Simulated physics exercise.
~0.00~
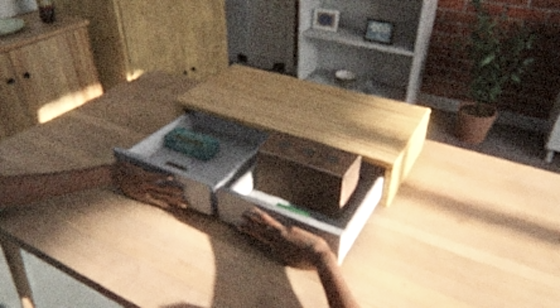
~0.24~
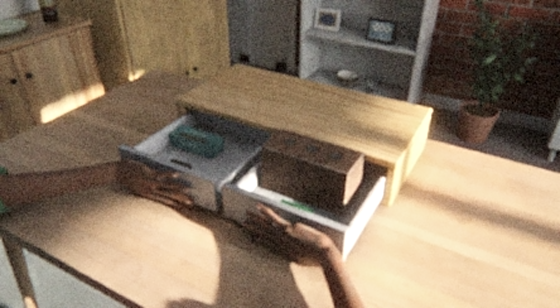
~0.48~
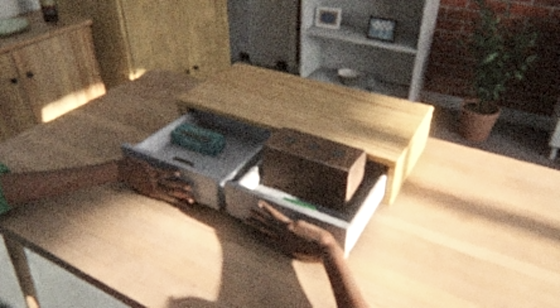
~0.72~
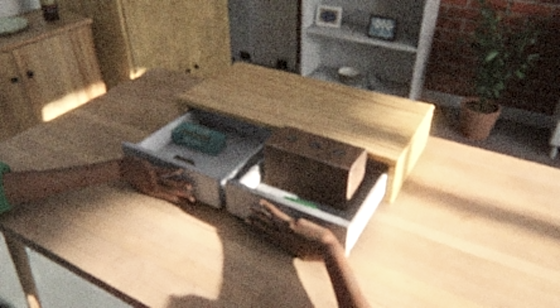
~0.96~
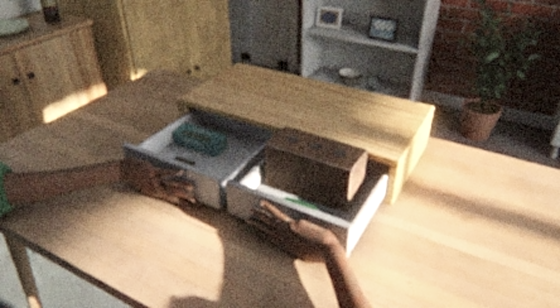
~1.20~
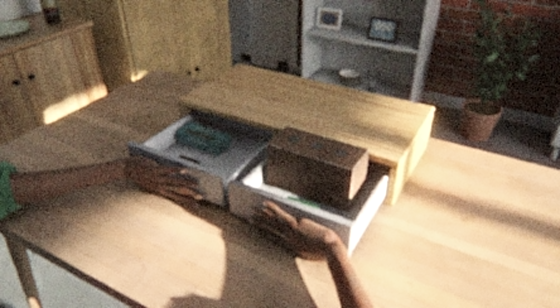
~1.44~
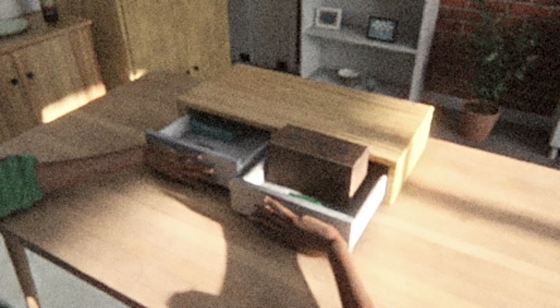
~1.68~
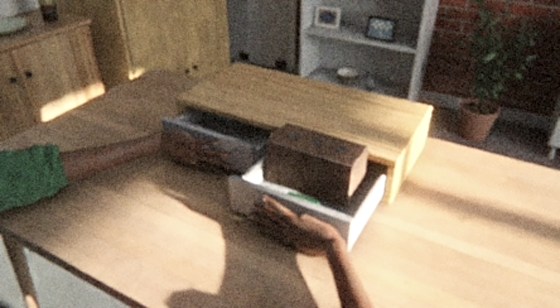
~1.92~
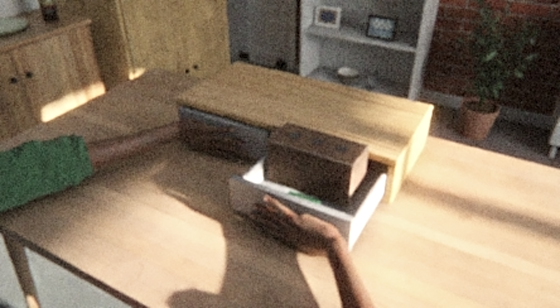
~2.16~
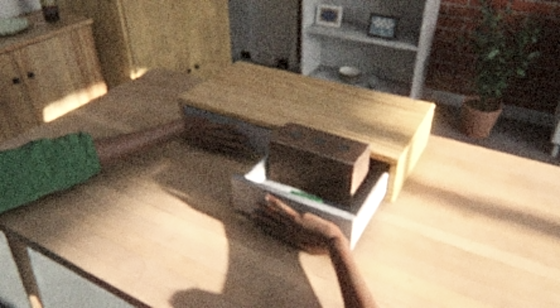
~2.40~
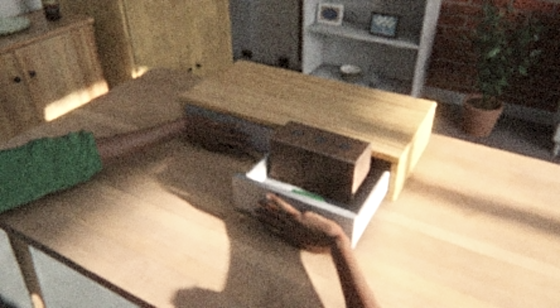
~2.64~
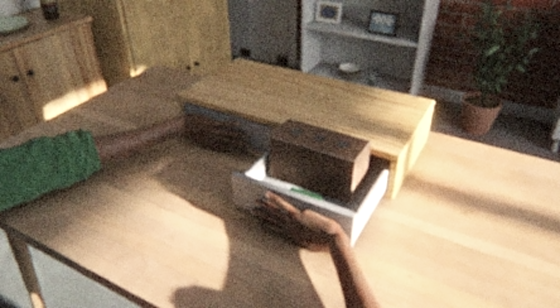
Two hands rest against the fronts of two open drawers in a light wooden chest on a sunlit table, seen from above at an angle, with cabinets, a shelf, a potted plant and a brick wall behind. The left drawer holds a turquoise packet, while a large brown block rises above the sides of the right one. Both drawers stay nearly still at first. Then the left hand, its arm in a green sleeve, pushes its drawer back until it closes fully, hiding the packet. The right drawer remains open, the other hand still against its front.
